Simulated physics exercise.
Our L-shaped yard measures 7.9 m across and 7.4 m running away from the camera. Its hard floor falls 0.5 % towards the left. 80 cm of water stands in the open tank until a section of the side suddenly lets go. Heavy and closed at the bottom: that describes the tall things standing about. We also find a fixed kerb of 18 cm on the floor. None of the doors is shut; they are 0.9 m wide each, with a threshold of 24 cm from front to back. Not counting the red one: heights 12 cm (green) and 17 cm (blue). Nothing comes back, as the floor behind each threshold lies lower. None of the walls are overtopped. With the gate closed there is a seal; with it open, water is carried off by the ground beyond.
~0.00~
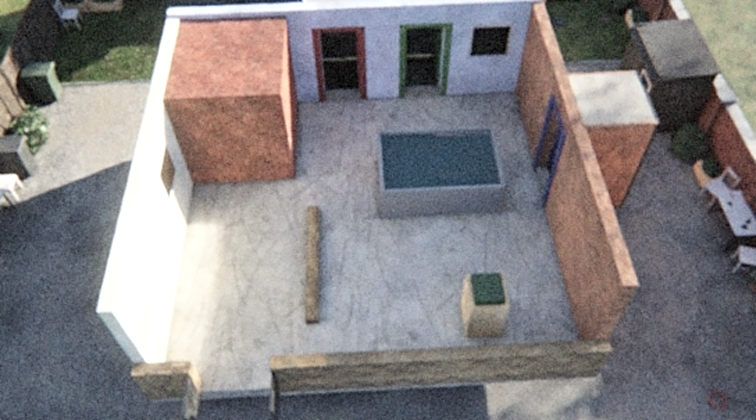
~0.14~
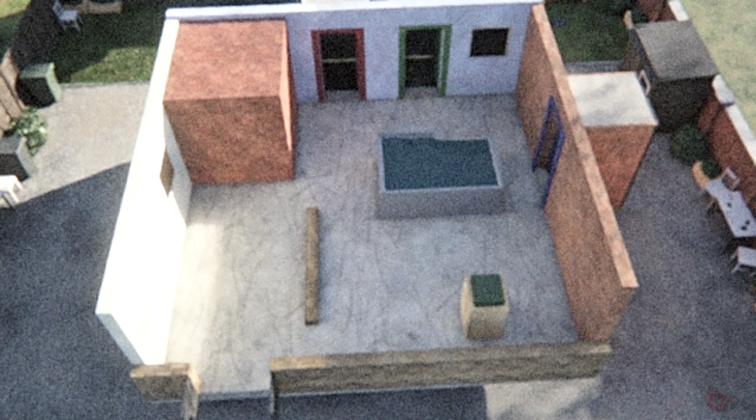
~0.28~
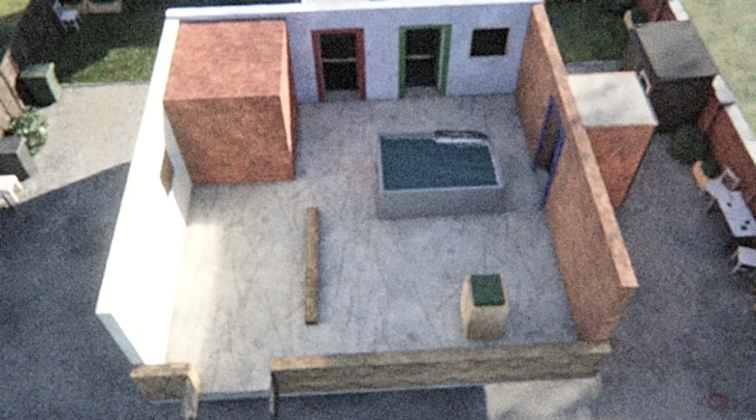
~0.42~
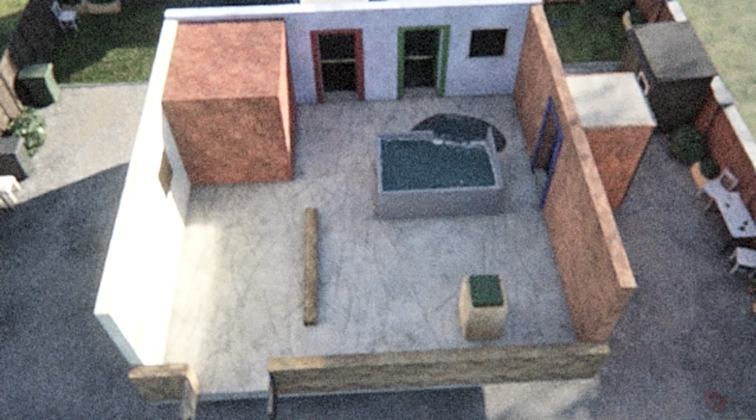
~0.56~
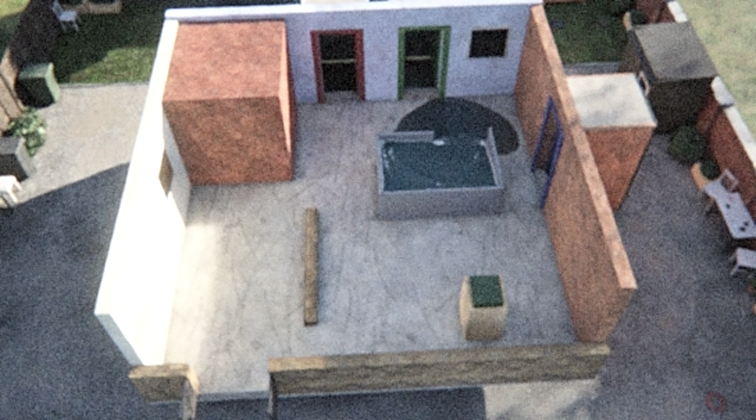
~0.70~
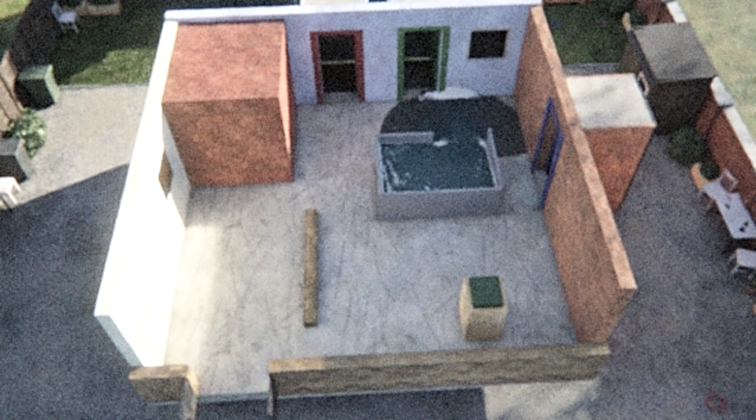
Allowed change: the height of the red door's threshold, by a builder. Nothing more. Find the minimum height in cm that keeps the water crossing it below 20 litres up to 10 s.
8.5 cm.
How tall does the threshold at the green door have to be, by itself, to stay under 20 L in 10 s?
For green, a step near 33 cm.
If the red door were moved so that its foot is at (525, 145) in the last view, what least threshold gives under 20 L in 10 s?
Roughly 15 cm, give or take.
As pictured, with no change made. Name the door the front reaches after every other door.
It is the blue one.
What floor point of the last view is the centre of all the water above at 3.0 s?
Near (441, 147).
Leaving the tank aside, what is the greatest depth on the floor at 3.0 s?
Close to 32 centimetres.
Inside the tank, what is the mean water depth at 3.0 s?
Some 31 cm.
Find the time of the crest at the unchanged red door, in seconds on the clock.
I'd guess close to 6.5 seconds.
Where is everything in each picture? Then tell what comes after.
The open tank at (439, 160) is whole and still, 80 cm deep; the red door at (341, 69) is dry, in the first frame.
Water pours out on the far side and has run 0.3 m, to a hidden place; about 10 cm deep outside, 80 cm at the back, in the second frame.
The gap is on the far side, the front 0.8 m out at a hidden place; the back of the open tank holds 80 cm, in the third frame.
Water pours out on the far side and has run 1.4 m, to (438, 117); about 10 cm deep outside, 75 cm at the back, in the fourth frame.
The front is at (445, 98), 2.1 m from the gap on the far side; 4.3 m2 of floor is wet, 68 cm left at the back, in the fifth frame.
Water pours out on the far side and has run 2.2 m, to (425, 92); about 6 cm deep outside, 70 cm at the back; 1.3 m in a straight line remain to the red door at (339, 72), in the sixth frame.
After 1.4 s water covers 15 % of the floor, deepest (64 cm) near (507, 95); 4 cm at the red door, 0 litres in over its 13 cm threshold.
After 3.0 s water covers 25 % of the floor, deepest (32 cm) near (459, 102); 7 cm at the red door, 0 litres in over its 13 cm threshold.
After 10.0 s water covers 90 % of the floor, deepest (12 cm) near (383, 373); 10 cm at the red door, 3 litres in over its 13 cm threshold.
At the red door as built, the water arrived by 1.4 s and peaked near 10 cm at 6.4 s.
Run again over the same 10 s with other heights there, 28 litres in over 7.5 cm, 12 litres over 10 cm. The limit of 20 litres is kept from about 8.5 cm up.
